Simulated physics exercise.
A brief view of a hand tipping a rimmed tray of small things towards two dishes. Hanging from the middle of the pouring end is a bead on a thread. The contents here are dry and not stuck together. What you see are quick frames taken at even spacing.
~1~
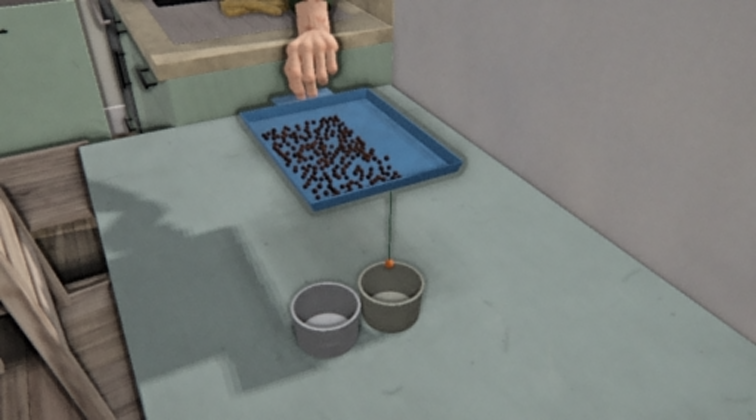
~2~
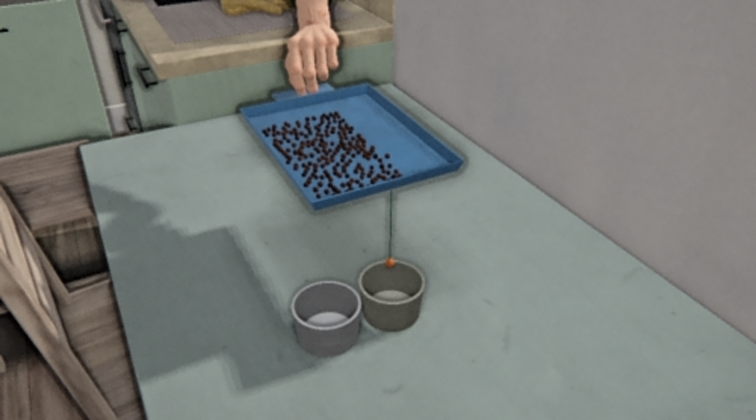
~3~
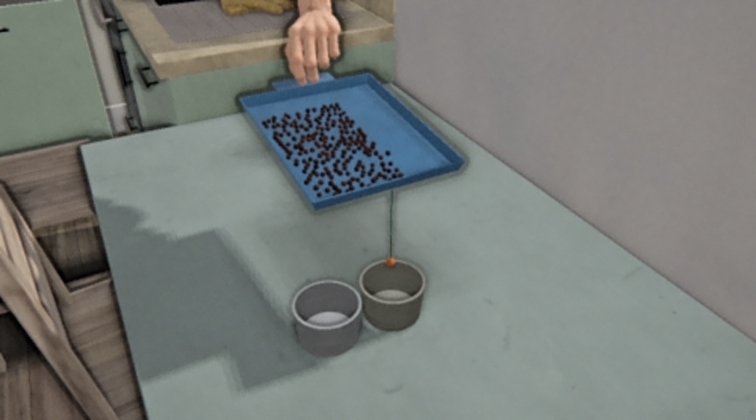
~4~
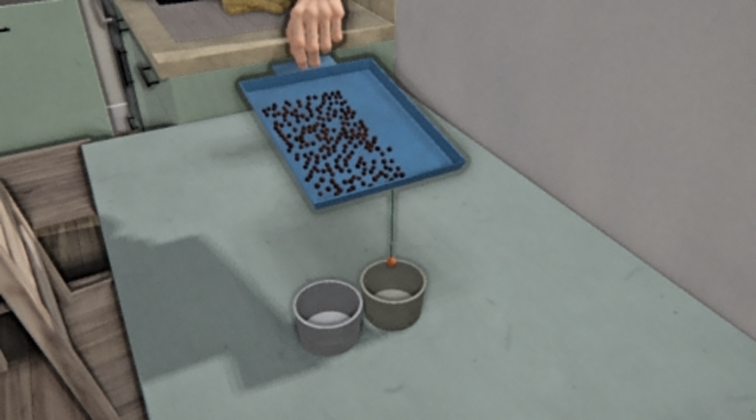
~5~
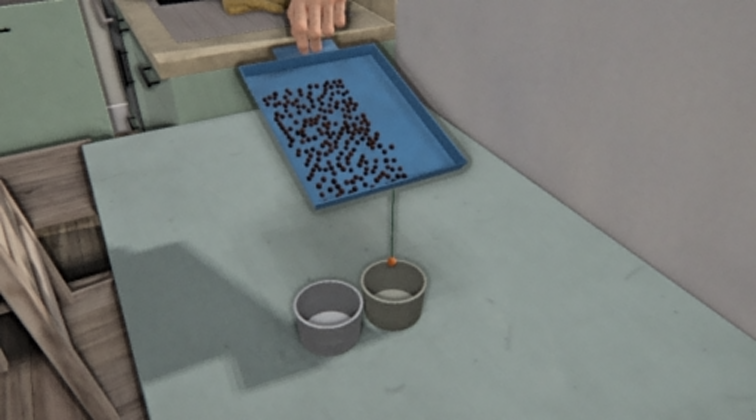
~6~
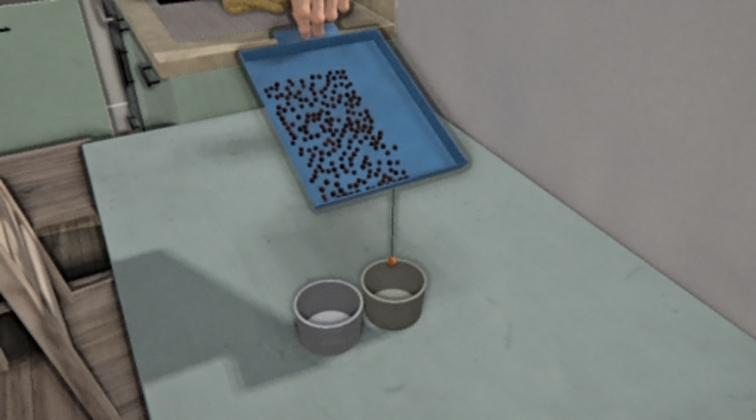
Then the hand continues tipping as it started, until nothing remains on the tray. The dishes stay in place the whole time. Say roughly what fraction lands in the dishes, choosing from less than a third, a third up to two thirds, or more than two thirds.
Third to two thirds.
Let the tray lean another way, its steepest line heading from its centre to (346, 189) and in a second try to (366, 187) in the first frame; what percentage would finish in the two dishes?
In turn, 90 percent and then 80 percent.
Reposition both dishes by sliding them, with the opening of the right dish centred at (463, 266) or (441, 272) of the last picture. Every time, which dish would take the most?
On the first try it would be the one on the left, and on the second the one on the left.
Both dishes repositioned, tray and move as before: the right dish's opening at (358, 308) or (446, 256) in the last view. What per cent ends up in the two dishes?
Trial 1 around 40 percent, trial 2 around 20 percent.
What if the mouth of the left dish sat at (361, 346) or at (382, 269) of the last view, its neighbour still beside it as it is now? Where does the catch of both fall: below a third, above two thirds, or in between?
For the first spot it's below one third, and for the next one it's under a third.
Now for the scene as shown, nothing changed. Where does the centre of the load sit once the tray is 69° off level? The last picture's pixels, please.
Mark it at roughly (376, 192) in the final frame.
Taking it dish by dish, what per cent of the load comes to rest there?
Count per hundred - left dish ~ 20, right dish ~ 30.
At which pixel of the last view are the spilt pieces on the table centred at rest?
At about (450, 375).
Just after the last frame, tray tipped steeply; the larger part on the tray; just a few in the left dish; just a few in the right dish; just a few outside both; roughly a quarter in the air.
A moment on, tray tipped past a quarter turn; about a tenth in the left dish; roughly a quarter in the right dish; roughly a third outside both; roughly a quarter in the air.
Further on, tray tipped past a quarter turn; roughly a quarter in the left dish; roughly a quarter in the right dish; roughly half outside both.
When it is over, tray tipped past a quarter turn; roughly a quarter in the left dish; roughly a quarter in the right dish; roughly half outside both.
